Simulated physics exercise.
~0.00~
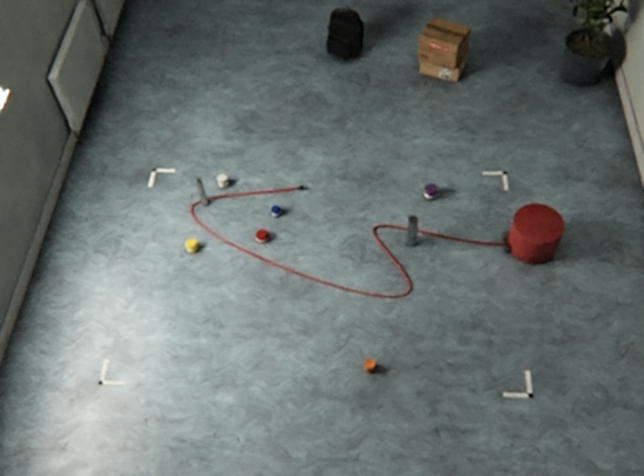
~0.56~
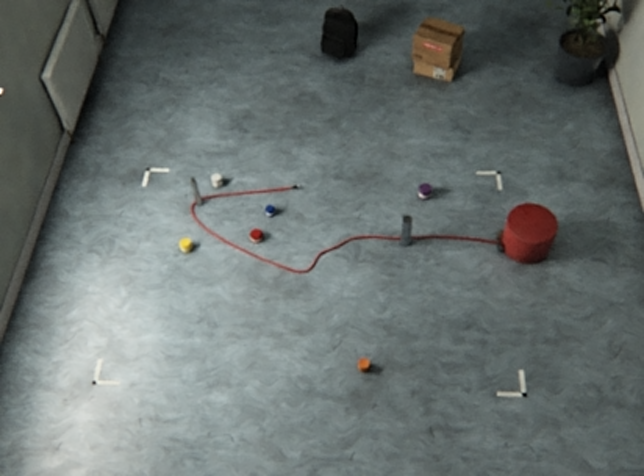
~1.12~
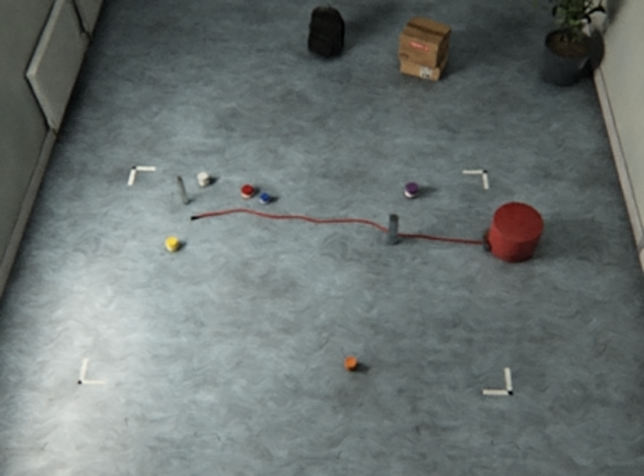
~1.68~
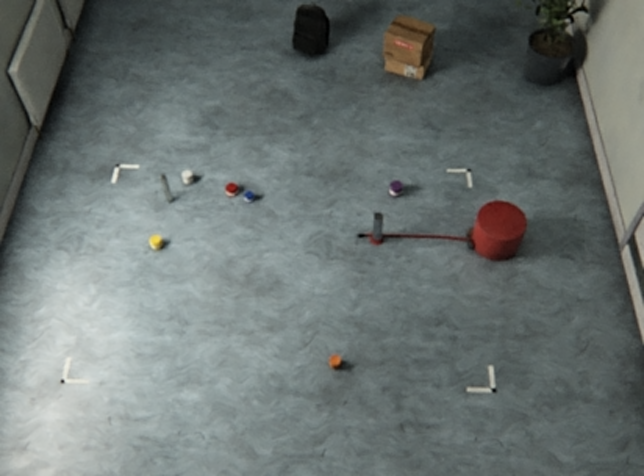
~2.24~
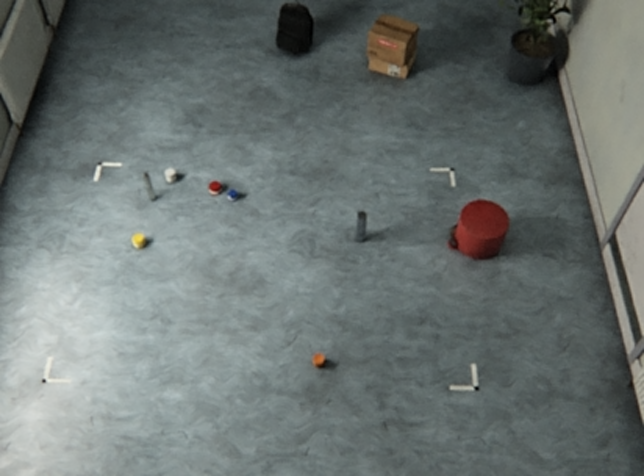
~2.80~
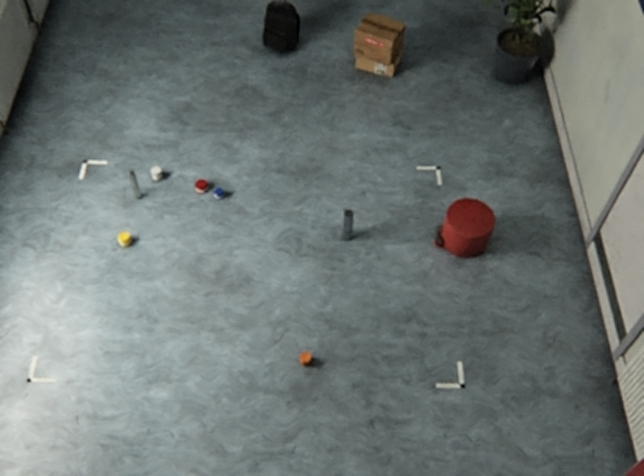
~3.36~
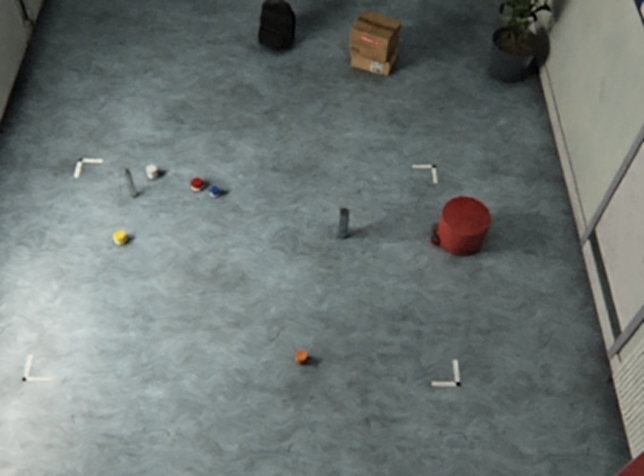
The clip shows a red cord lying around upright posts and being drawn rightward into a red drum, shifting a small red jar and a blue one as it straightens. The cord disappears at the drum, the purple tin is no longer visible, and the yellow, white and orange items remain in place.
